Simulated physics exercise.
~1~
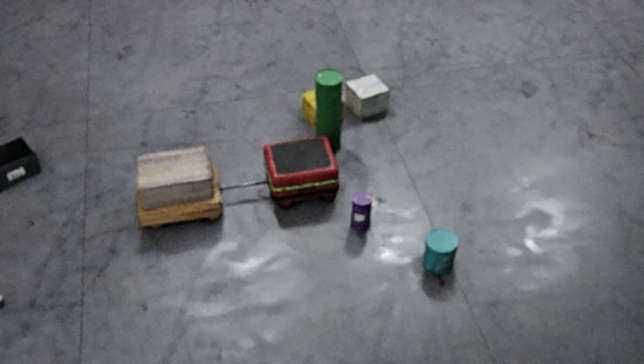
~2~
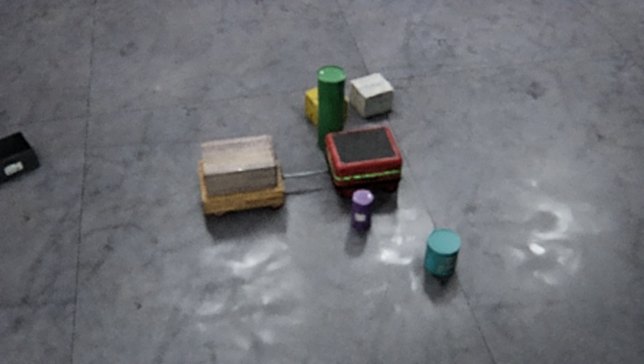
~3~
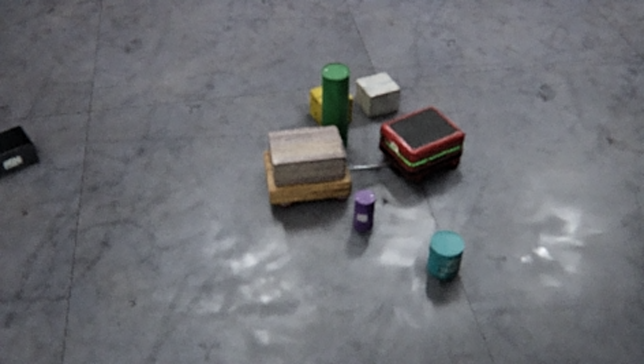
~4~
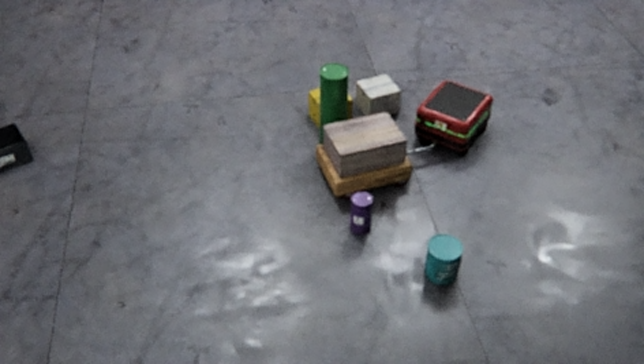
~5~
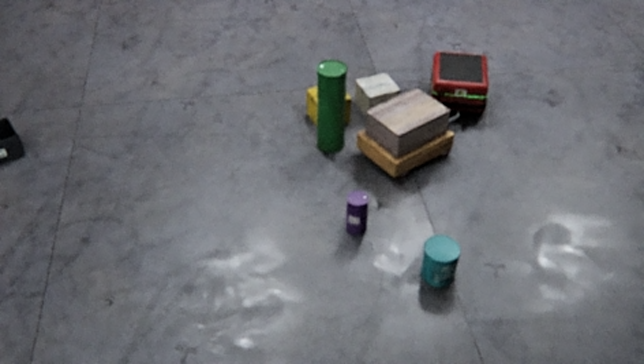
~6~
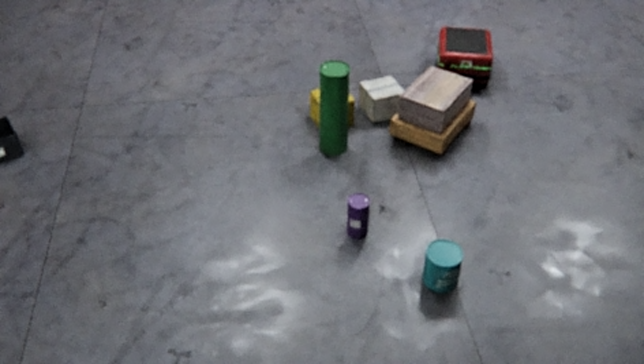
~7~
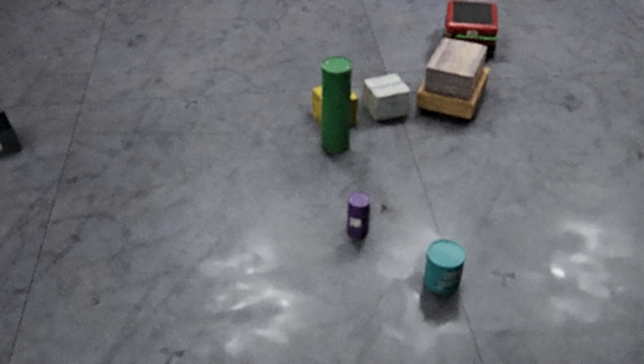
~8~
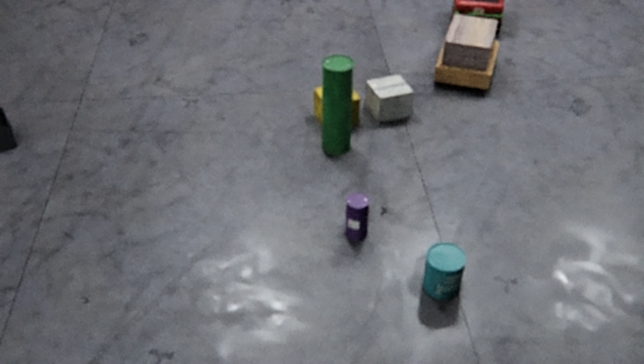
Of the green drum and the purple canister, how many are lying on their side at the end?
None of them are lying on their side; both the green drum and the purple canister are still standing upright at the end.
